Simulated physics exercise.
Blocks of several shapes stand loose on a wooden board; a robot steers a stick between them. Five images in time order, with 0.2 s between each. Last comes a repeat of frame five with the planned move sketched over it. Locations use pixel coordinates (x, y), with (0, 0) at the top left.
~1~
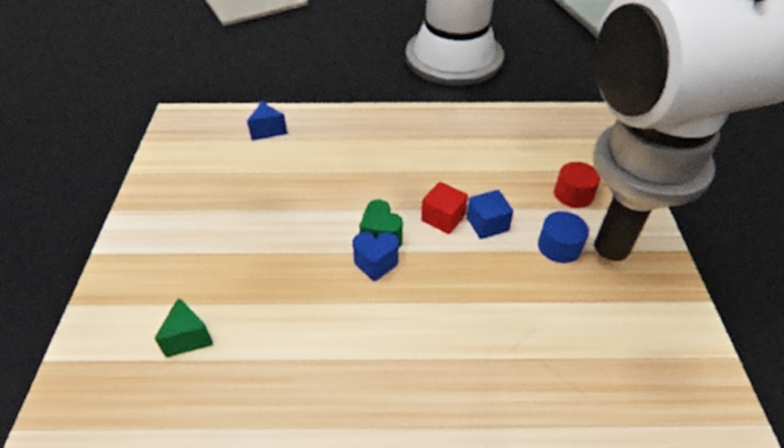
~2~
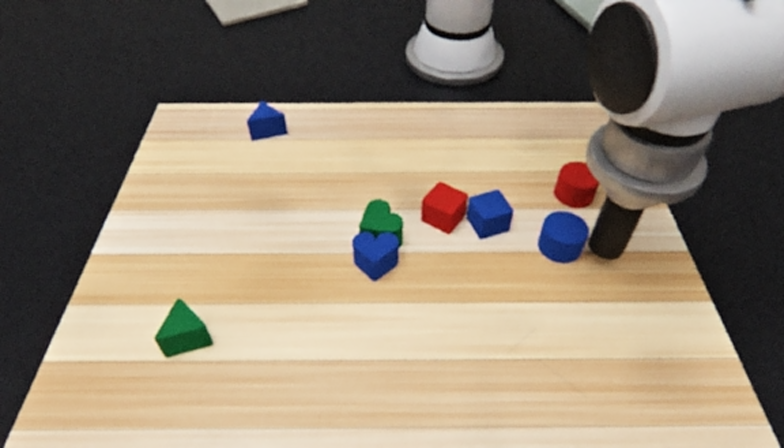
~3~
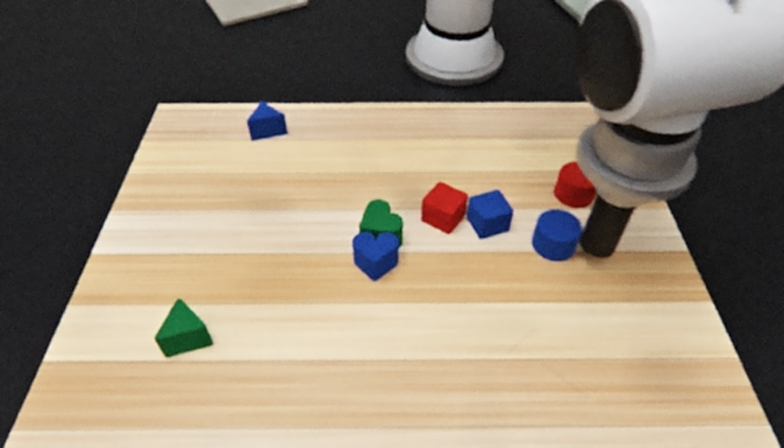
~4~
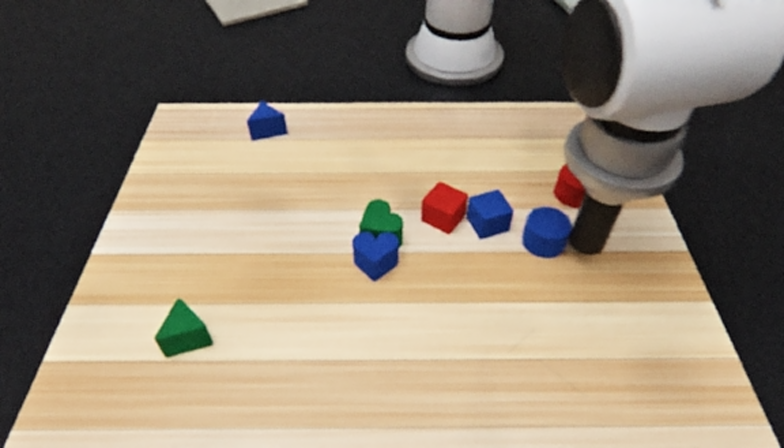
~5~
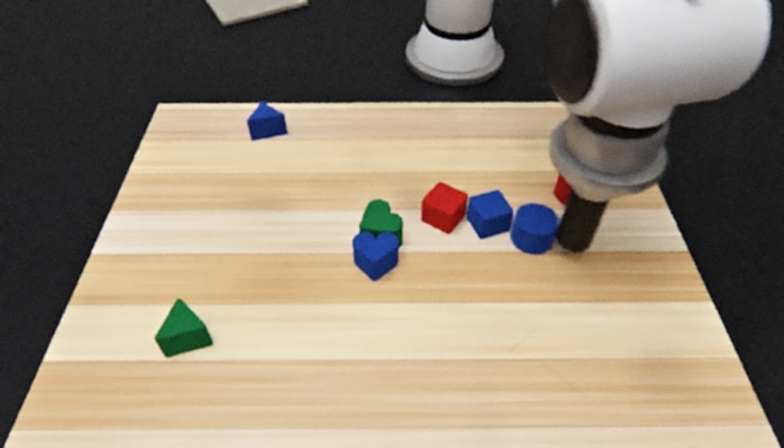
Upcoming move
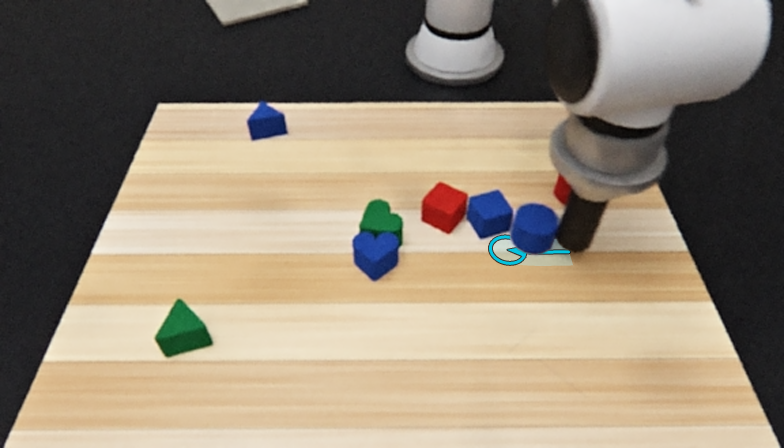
The clip shows colored blocks scattered on a wooden board as a robot arm moves its dark stick slightly left, meeting the blue cylinder and pushing it a short way toward the blue cube, while the other blocks stay still.
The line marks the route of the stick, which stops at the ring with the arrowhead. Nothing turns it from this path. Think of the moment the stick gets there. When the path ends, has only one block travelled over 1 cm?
In short: No.
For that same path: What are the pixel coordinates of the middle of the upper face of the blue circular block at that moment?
I'd place it at (495, 202), taking the centre of its top.
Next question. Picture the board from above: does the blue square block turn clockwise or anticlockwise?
It twists against the clock when seen from above.
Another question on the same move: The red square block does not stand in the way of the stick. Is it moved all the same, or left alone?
At the end, its place is different.
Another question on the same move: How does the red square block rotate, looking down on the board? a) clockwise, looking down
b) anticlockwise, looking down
Choice b: Anticlockwise, looking down.
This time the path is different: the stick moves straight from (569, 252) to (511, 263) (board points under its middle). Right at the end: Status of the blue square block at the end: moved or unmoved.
It travels a centimetre or more.
Path on the board, from (569, 252) via (538, 252), ending at (508, 250).
The first path, step by step. Halfway along, stick at (541, 240); red square block at (436, 193), turned 35° anticlockwise; blue square block at (474, 191); blue circular block at (511, 211).
At the end, stick at (511, 237); red square block at (433, 192), turned 45° anticlockwise; blue square block at (469, 180), turned 20° anticlockwise; blue circular block at (495, 202); red circular block in place.
